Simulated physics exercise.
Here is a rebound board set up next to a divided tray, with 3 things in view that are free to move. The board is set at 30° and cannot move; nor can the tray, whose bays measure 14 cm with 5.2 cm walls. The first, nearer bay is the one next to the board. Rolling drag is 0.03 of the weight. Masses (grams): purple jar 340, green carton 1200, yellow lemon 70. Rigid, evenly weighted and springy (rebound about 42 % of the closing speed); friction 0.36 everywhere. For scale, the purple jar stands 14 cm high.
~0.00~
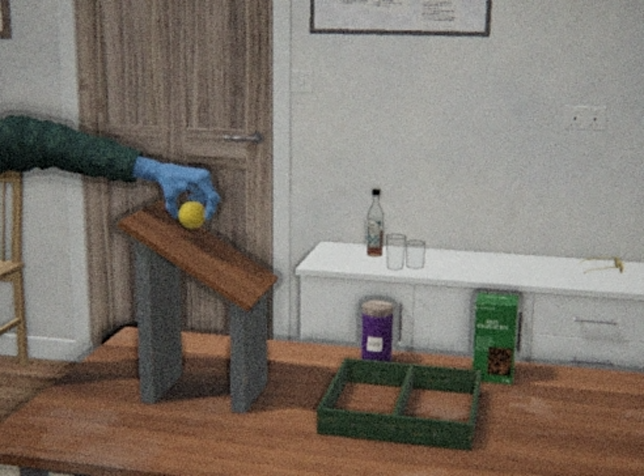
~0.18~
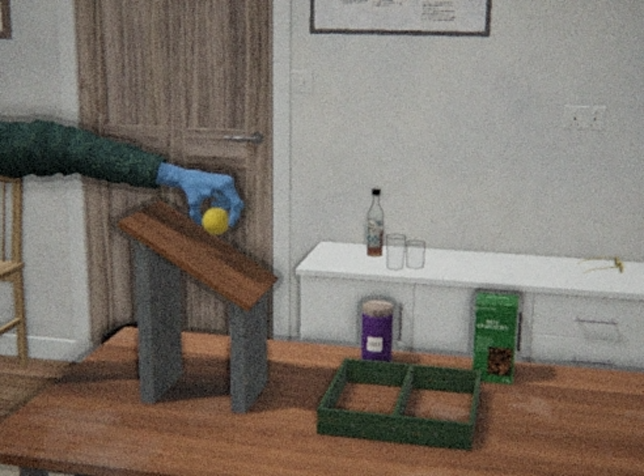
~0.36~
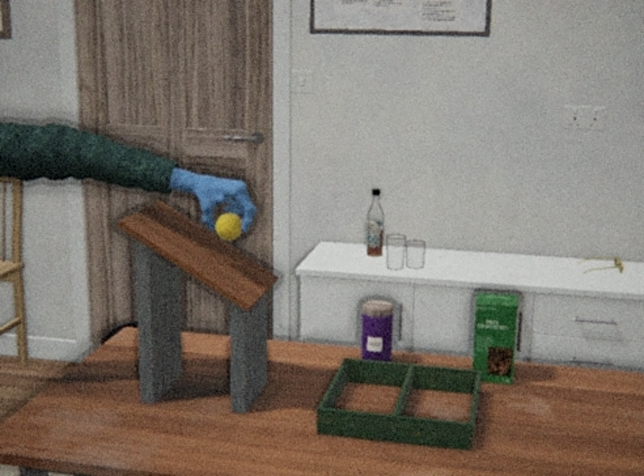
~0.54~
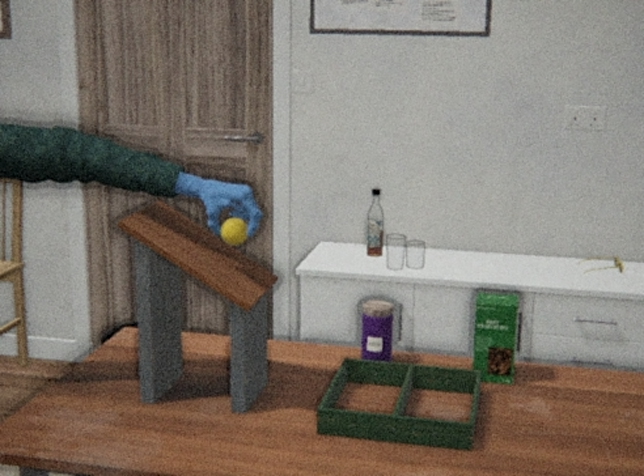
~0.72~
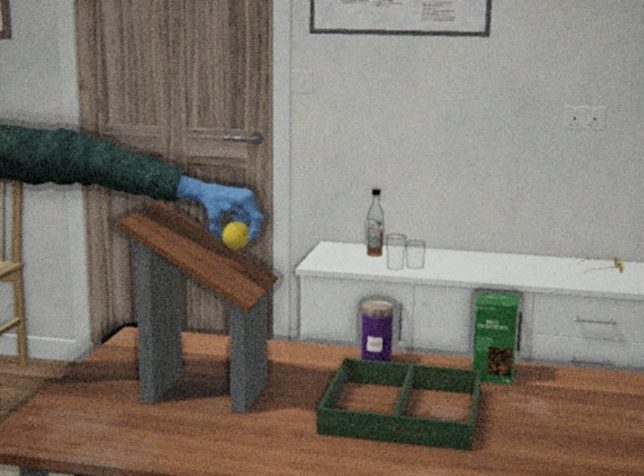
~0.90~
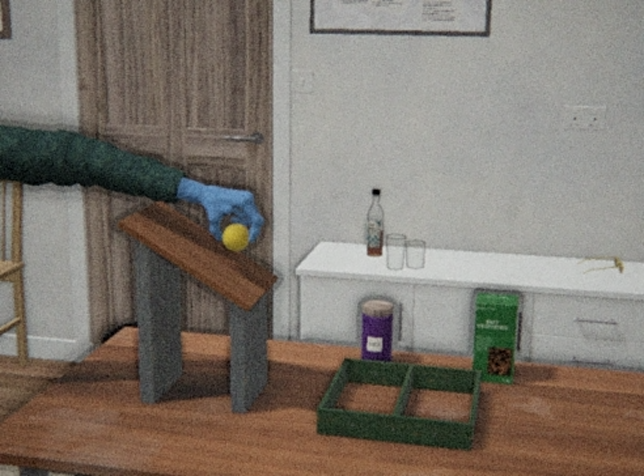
In a room with a wooden table, a blue-gloved hand moving a yellow lemon rightward above a sloping board, then holding still.
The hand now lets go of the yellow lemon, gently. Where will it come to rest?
Resting place: Outside the tray.
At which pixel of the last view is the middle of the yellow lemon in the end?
Around (282, 388).
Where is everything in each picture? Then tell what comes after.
In the first picture, 10 cm still to go; yellow lemon (192, 215); purple jar (377, 334).
In the second picture, 5 cm still to go; yellow lemon (216, 221); purple jar (377, 334).
In the third picture, 3 cm still to go; yellow lemon (229, 227); purple jar (377, 334).
In the fourth picture, 1 cm still to go; yellow lemon (234, 231); purple jar (377, 334).
In the fifth picture, held still over the board; yellow lemon (236, 235); purple jar (377, 334).
In the sixth picture, held still over the board; yellow lemon (236, 237); purple jar (377, 334).
Around 1.20 s, yellow lemon near (262, 274).
Around 1.40 s, yellow lemon near (323, 371).
Around 1.60 s, it is outside the bays; yellow lemon near (271, 384).
Finally (2.4 s), it is outside the bays; the bystanders still in place (within 4 cm). Final places as that camera would see them, yellow lemon near (282, 388).
